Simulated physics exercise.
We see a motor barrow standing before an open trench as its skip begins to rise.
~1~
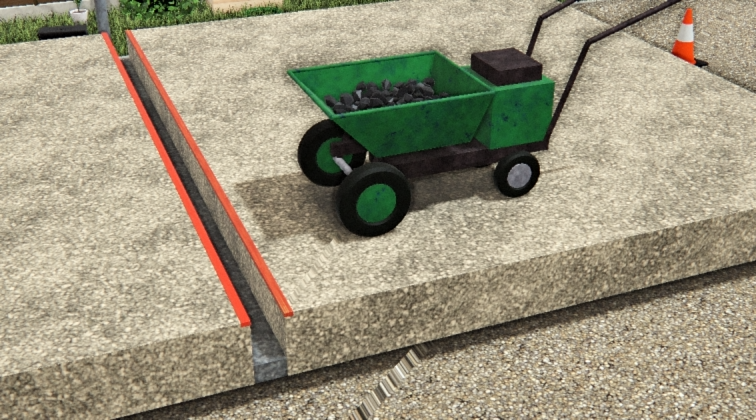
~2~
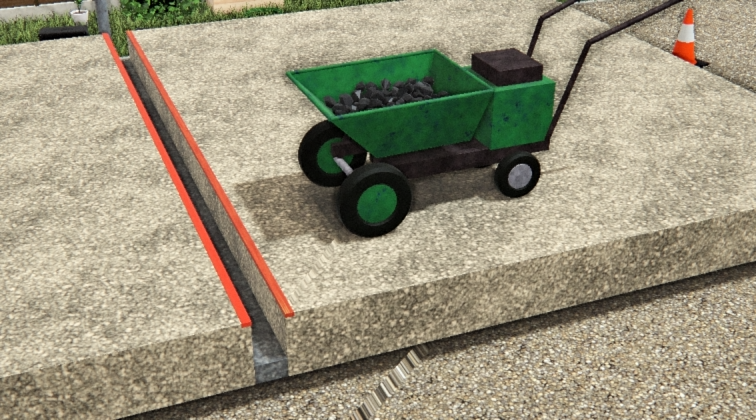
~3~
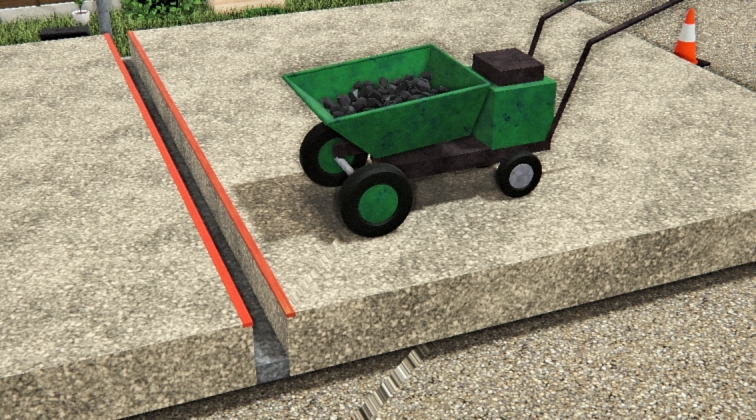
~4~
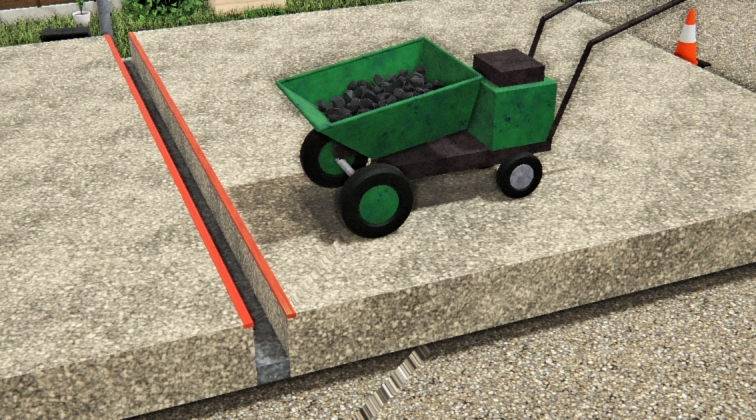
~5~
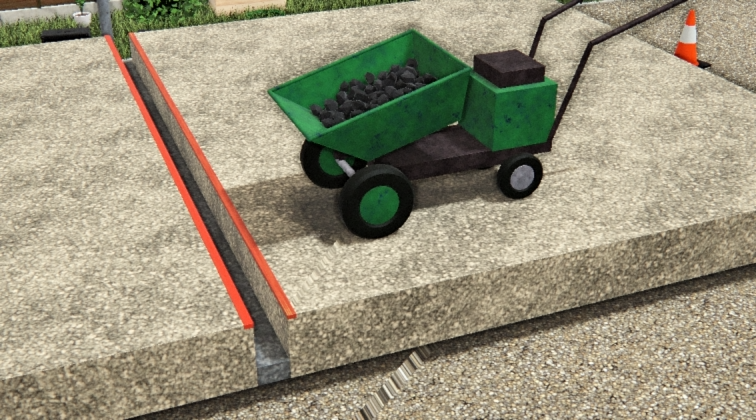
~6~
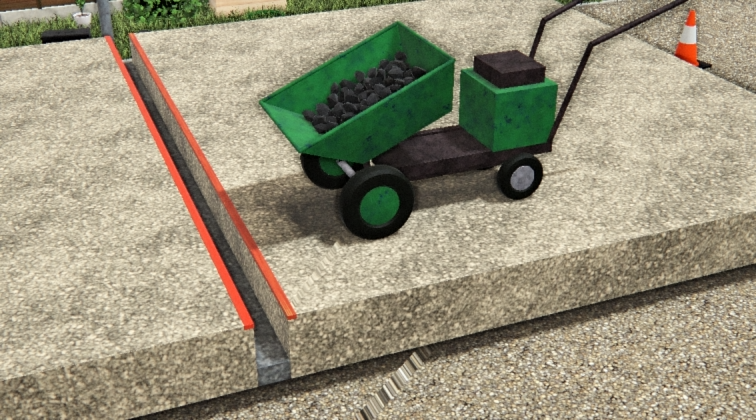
On a concrete slab, a green barrow's skip of dark lumps tilts toward a narrow trench.
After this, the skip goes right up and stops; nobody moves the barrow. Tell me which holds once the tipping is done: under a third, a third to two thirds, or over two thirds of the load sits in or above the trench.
It is a third to two thirds.
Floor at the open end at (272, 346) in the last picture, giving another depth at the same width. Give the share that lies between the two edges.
About 50 percent.
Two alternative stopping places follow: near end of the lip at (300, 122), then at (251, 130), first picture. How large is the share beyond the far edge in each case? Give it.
In order, 40 % followed by 70 %.
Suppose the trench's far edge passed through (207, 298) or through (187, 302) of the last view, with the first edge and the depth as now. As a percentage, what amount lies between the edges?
I'd say some 70 in a hundred, followed by 80 in a hundred.
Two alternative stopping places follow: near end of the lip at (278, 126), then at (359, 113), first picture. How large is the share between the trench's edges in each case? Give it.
First spot: 0 %, second spot: 40 %.
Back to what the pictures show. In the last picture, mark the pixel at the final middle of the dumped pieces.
Last view, resting centre - approx. (225, 257).
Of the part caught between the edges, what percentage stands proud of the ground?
About 5 %.
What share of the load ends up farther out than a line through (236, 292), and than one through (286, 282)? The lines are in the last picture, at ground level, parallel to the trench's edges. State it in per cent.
In order: 20 per cent, then 80 per cent.
Shortly afterwards, skip tipped steeply; the whole lot in the skip.
Next, skip tipped right over; near half in the skip; a little short of the trench; near a third in or heaped over the trench; only a few beyond it.
Some moments later, skip tipped right over; near a quarter in the skip; a little short of the trench; near half in or heaped over the trench; a little beyond it.
In the end, skip tipped right over; near a quarter in the skip; a little short of the trench; near half in or heaped over the trench; a little beyond it.
